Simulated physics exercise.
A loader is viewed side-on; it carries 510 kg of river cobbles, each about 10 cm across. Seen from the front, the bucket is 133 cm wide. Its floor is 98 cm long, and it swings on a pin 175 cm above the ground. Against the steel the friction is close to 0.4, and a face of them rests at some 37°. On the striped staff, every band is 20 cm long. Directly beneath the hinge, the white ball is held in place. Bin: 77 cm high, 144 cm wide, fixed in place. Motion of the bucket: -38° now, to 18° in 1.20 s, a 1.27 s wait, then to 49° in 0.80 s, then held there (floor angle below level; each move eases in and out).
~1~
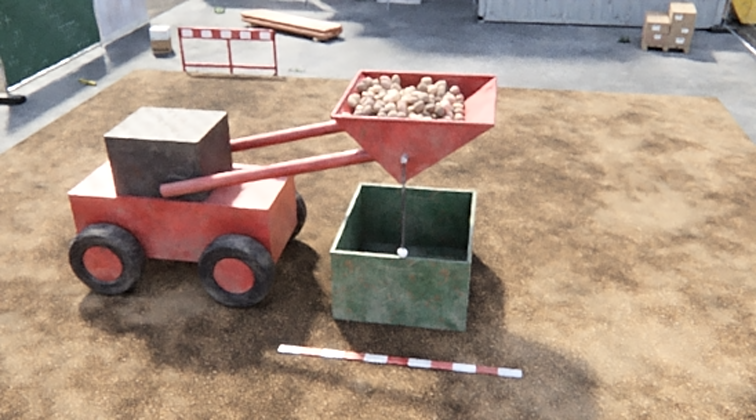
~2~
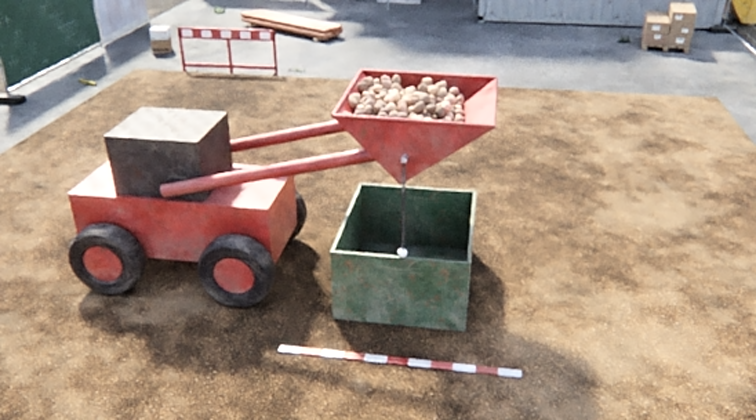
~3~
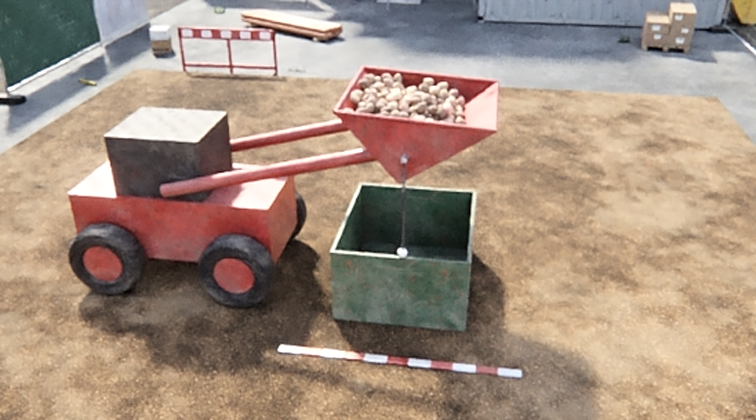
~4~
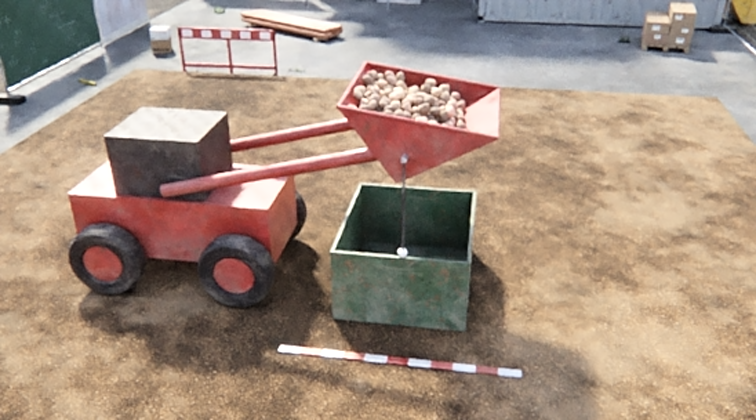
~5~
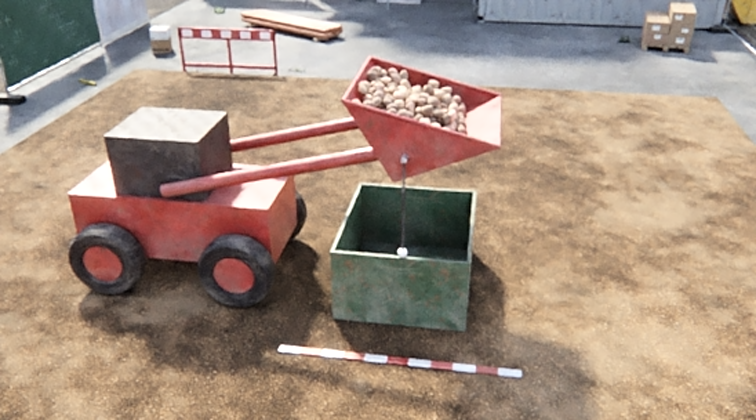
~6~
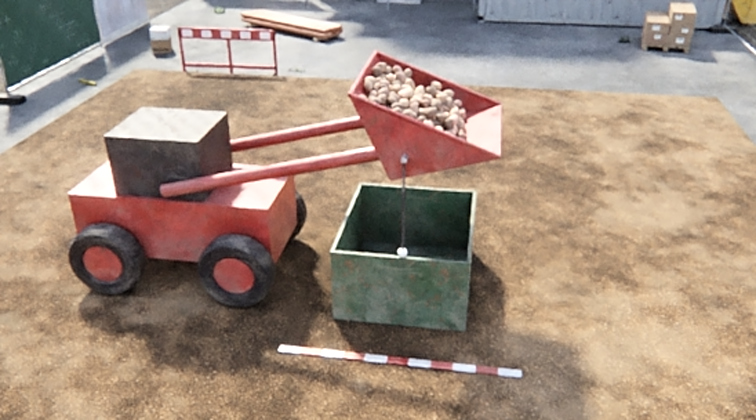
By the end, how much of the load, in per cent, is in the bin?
0 %.
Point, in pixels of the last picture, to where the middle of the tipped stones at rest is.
Somewhere near pixel (529, 290).
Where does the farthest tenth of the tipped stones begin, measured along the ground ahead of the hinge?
I'd say near 180 cm ahead of it.
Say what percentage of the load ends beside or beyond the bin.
Load fraction: Approx. 100 %.
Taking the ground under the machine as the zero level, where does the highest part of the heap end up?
Close to 26 cm above that ground.
A little later the floor is at 9°; 100 % in the bucket; the foremost stones are at (461, 153).
Then the floor is at 18°; 98 % in the bucket, 2 % beside or beyond the bin; the foremost stones are at (496, 173).
Later still the floor is at 49°; 0 % in the bucket, 2 % in the bin, 98 % beside or beyond the bin; the foremost stones are at (664, 293).
In the end the floor is at 49°; 0 % in the bucket, 2 % in the bin, 98 % beside or beyond the bin; the foremost stones are at (664, 293).
